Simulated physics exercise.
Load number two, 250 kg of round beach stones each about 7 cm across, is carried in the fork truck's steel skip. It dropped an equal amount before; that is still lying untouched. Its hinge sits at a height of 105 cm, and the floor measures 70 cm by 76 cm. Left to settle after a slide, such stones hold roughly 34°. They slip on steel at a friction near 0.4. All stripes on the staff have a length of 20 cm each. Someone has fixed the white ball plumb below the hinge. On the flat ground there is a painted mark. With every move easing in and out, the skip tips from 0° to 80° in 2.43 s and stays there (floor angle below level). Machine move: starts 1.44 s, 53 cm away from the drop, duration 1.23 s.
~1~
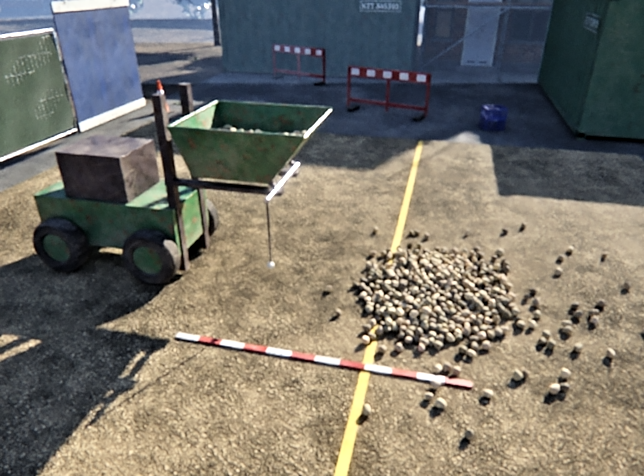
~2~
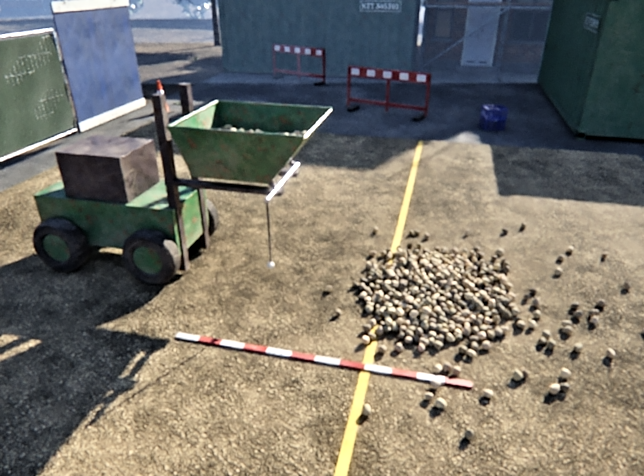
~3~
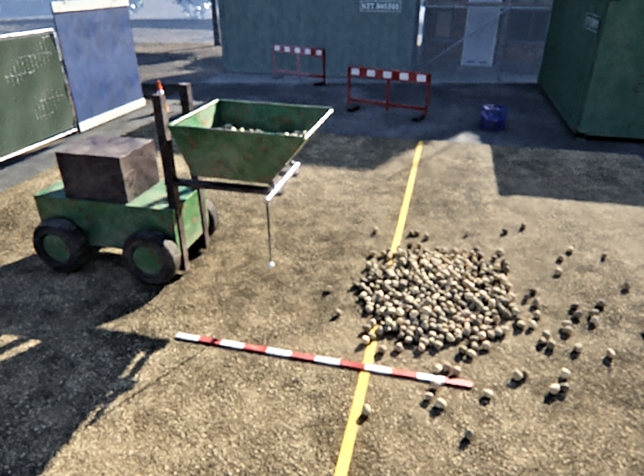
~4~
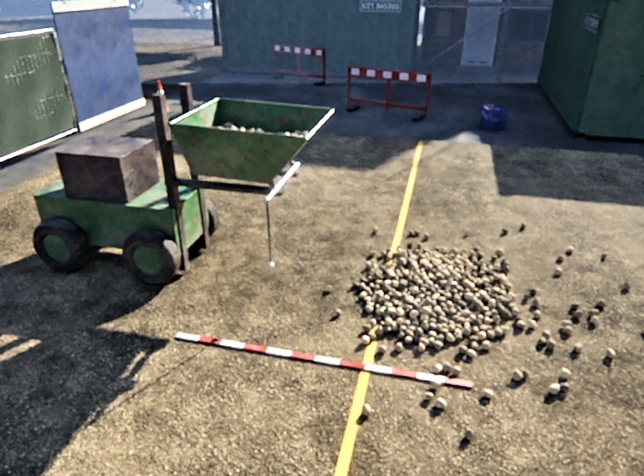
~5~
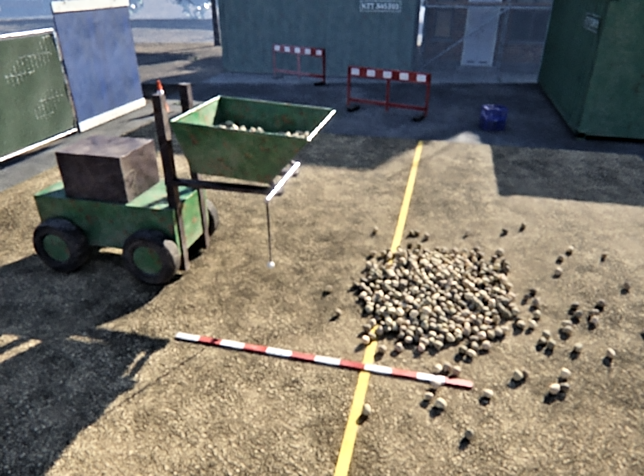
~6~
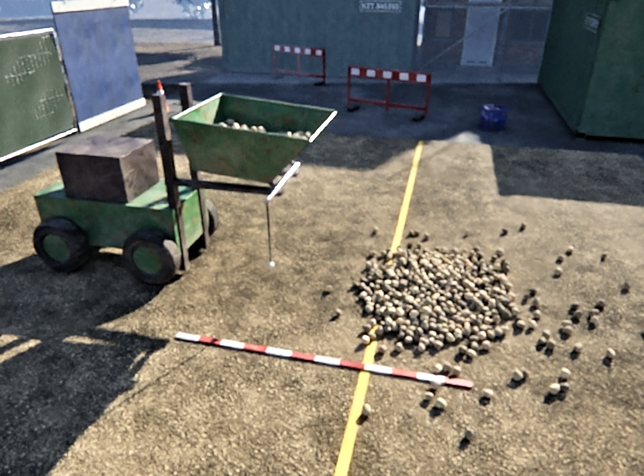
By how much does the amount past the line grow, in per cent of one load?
About 15 per cent.
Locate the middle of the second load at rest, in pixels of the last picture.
Centre: Approx. (352, 276).
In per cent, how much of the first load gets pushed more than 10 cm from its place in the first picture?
0 per cent.
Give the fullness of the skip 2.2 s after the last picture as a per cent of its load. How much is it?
Near 15 per cent of the load is held.
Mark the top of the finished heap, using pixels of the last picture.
Pretty much at (373, 269), give or take.
Then, 1.5 s after the last picture the floor is at 67°; in per cent of one load, 97 in the skip, 11 short of the line, 92 past the line; the foremost stones are at (616, 299).
Then, 2.2 s after the last picture the floor is at 80°; in per cent of one load, 14 in the skip, 80 short of the line, 106 past the line; the foremost stones are at (616, 299).
Then, 2.8 s after the last picture the floor is at 80°; in per cent of one load, 0 in the skip, 93 short of the line, 107 past the line; the foremost stones are at (616, 299).
Then, 5.1 s after the last picture the floor is at 80°; in per cent of one load, 0 in the skip, 93 short of the line, 107 past the line; the foremost stones are at (616, 299). Net gain past the line, 15.
